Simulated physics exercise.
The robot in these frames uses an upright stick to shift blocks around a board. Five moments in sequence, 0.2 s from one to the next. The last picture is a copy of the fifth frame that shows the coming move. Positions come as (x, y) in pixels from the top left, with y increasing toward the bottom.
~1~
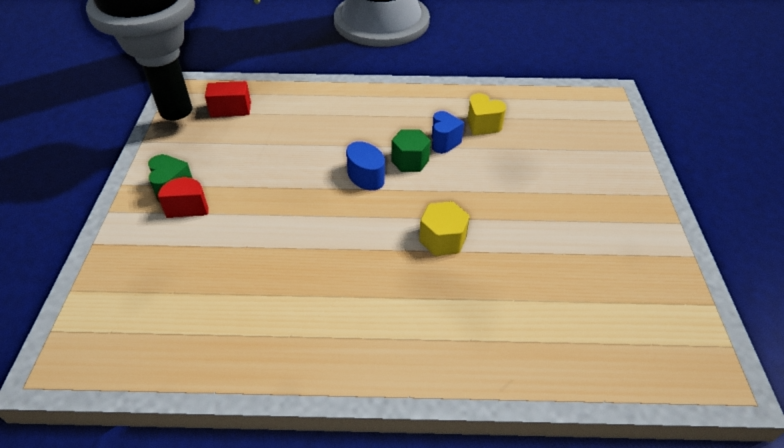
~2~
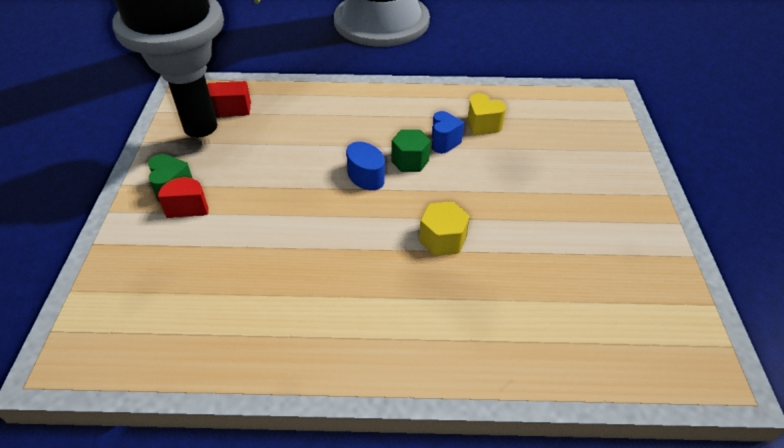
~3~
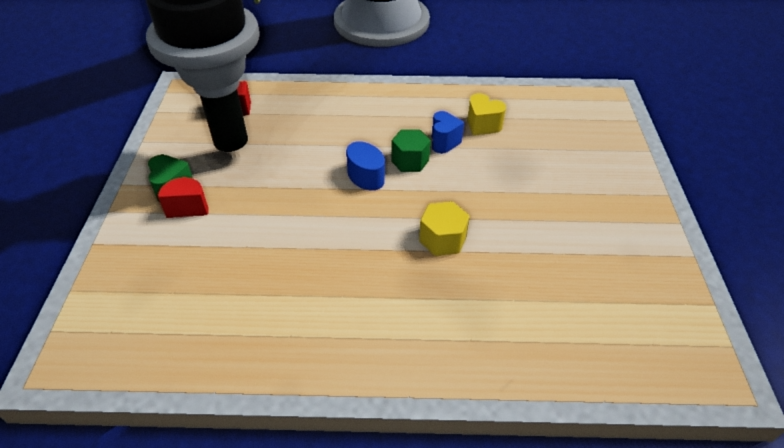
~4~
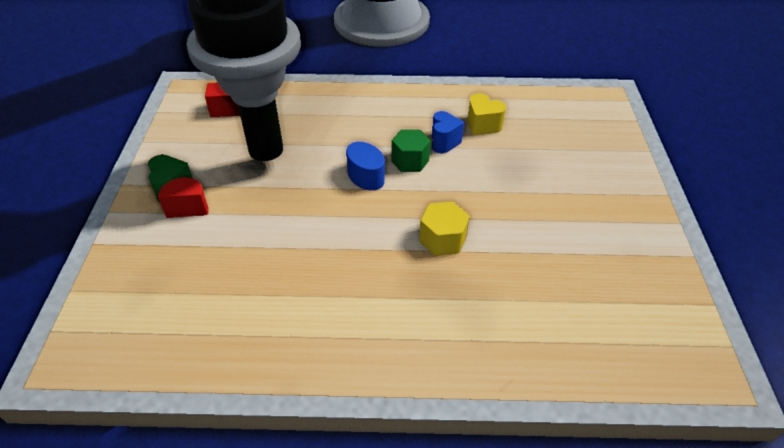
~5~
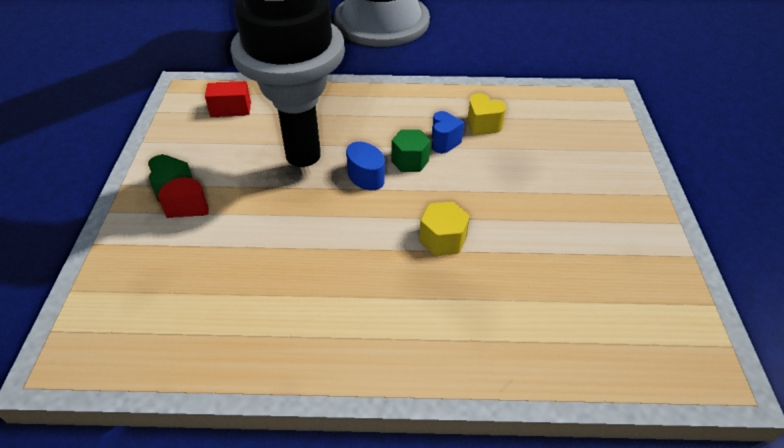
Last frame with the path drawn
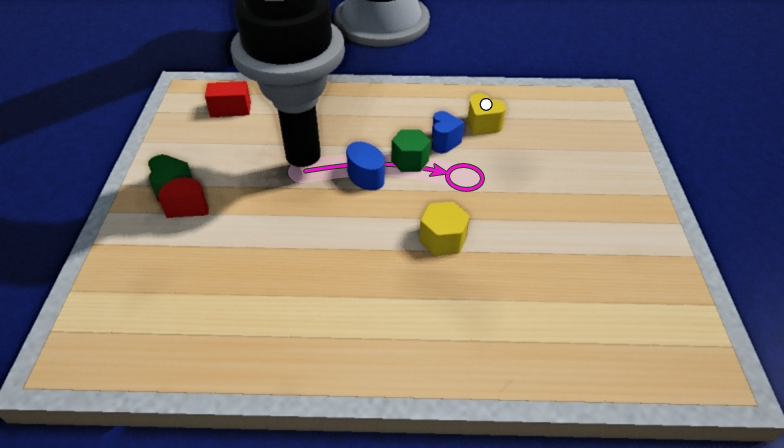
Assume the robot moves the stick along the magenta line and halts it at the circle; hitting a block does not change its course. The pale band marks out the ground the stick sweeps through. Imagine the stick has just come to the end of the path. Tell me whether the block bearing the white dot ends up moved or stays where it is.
Once the path ends, it is where it was.
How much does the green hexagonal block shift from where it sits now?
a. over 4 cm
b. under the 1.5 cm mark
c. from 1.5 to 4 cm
The correct letter is a.
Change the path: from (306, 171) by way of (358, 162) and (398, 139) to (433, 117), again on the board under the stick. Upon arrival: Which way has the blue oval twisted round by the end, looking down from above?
It twists clockwise.
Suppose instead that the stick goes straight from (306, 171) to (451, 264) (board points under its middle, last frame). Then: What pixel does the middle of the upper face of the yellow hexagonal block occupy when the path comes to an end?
Its top centre is at about (486, 224).
Drawn move, from (306, 171) via (359, 165) and (412, 167), ending at (465, 177); the dot is on the yellow heart-shaped block.
The first path, step by step. One third of the way, stick at (358, 150); blue oval at (386, 158), turned 35° clockwise.
Two thirds of the way, stick at (414, 152); blue oval at (415, 168); green hexagonal block at (447, 138), turned 45° anticlockwise; blue heart-shaped block at (454, 118), turned 40° anticlockwise.
At the end, stick at (467, 162); blue oval at (417, 169), turned 130° clockwise; green hexagonal block at (482, 136), turned 95° anticlockwise; blue heart-shaped block at (456, 116), turned 55° anticlockwise; yellow heart-shaped block still.
